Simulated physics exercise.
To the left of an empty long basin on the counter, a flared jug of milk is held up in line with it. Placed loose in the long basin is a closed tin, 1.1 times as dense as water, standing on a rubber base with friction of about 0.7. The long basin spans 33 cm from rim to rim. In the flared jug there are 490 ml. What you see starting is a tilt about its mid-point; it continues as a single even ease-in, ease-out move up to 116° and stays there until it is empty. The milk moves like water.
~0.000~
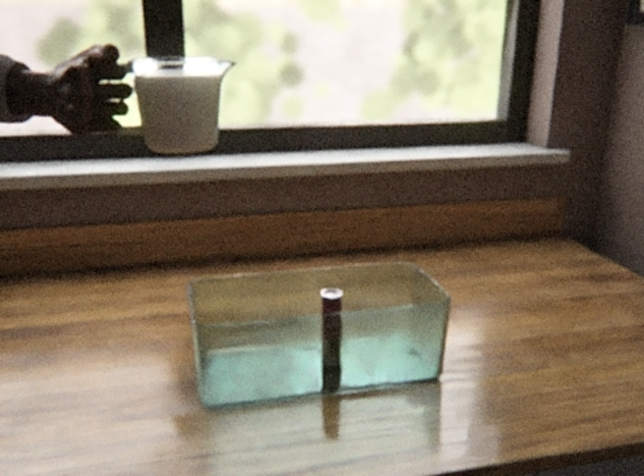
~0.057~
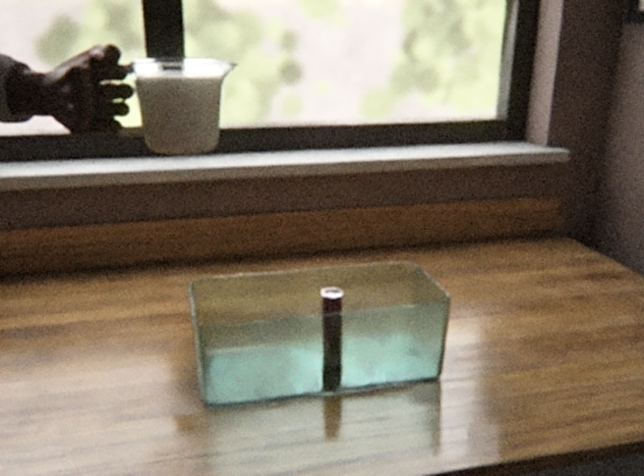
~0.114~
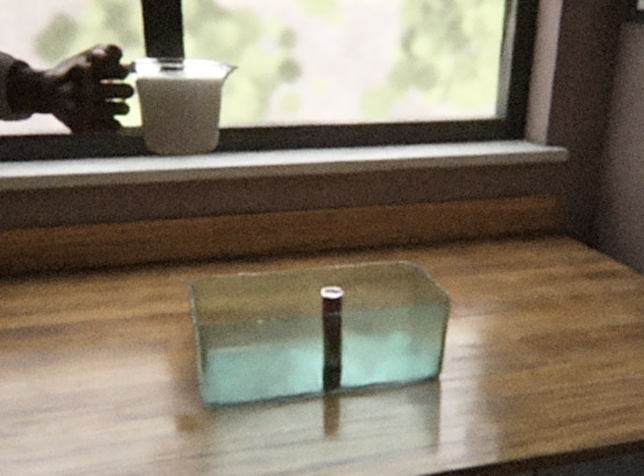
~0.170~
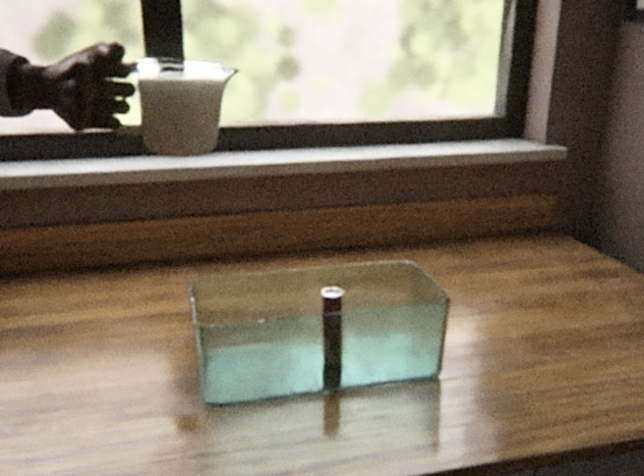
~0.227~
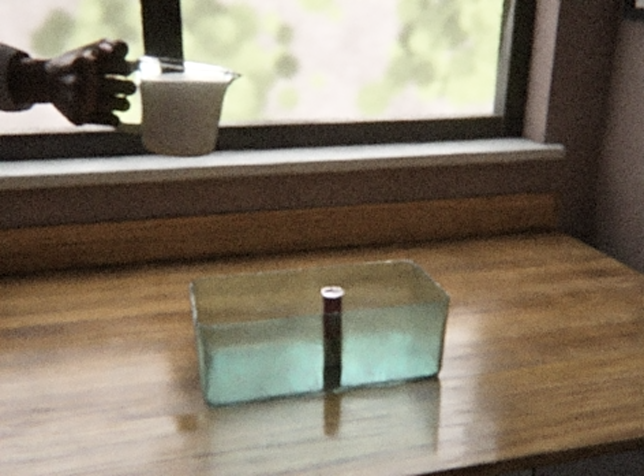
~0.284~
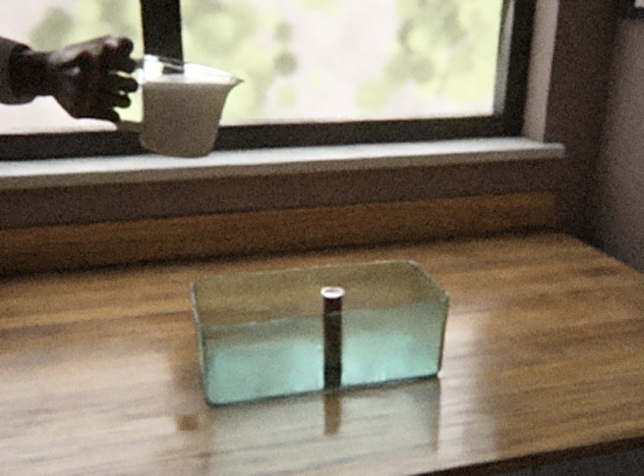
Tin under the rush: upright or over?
My guess is it's going to keel over.
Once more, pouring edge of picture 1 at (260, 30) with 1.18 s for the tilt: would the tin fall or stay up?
After that, the tin overturns.
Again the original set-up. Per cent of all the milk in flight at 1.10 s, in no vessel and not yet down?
Roughly 26 %.
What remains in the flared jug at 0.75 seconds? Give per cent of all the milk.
I'd estimate some 66 % remains.
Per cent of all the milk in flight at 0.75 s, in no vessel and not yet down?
About 28 per cent.
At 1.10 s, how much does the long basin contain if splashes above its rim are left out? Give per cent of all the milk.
Roughly 64 %.
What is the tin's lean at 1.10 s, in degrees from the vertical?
Tilt: Around 30 degrees.
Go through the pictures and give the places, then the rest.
In the first frame, it leans 0°; its right rim is at (237, 62); the milk meets the walls at (134, 74) and (221, 73); the long basin's rim runs from (191, 303) to (432, 282); the tin's top is at (332, 297).
In the second frame, it leans 1°; its right rim is at (238, 63); the milk meets the walls at (135, 75) and (222, 74).
In the third frame, it leans 2°; its right rim is at (239, 65); the milk meets the walls at (137, 76) and (222, 76).
In the fourth frame, it leans 4°; its right rim is at (241, 69); the milk meets the walls at (139, 77) and (224, 77).
In the fifth frame, it leans 8°; its right rim is at (243, 74); the milk meets the walls at (140, 78) and (227, 78).
In the sixth frame, it leans 12°; its right rim is at (246, 79); the milk meets the walls at (144, 80) and (234, 80).
After 0.75 s the tilt is 69° and 66 per cent is still to pour; the tin stands where it began.
After 1.10 s the tilt is 106° and 9 per cent is still to pour; the tin leans 29°.
After 1.46 s the tilt is 116° and 0 per cent is still to pour; the tin lies on its side.
After 1.85 s the tilt is 116° and 0 per cent is still to pour; the tin lies on its side.
In the end the tin lies on its side.
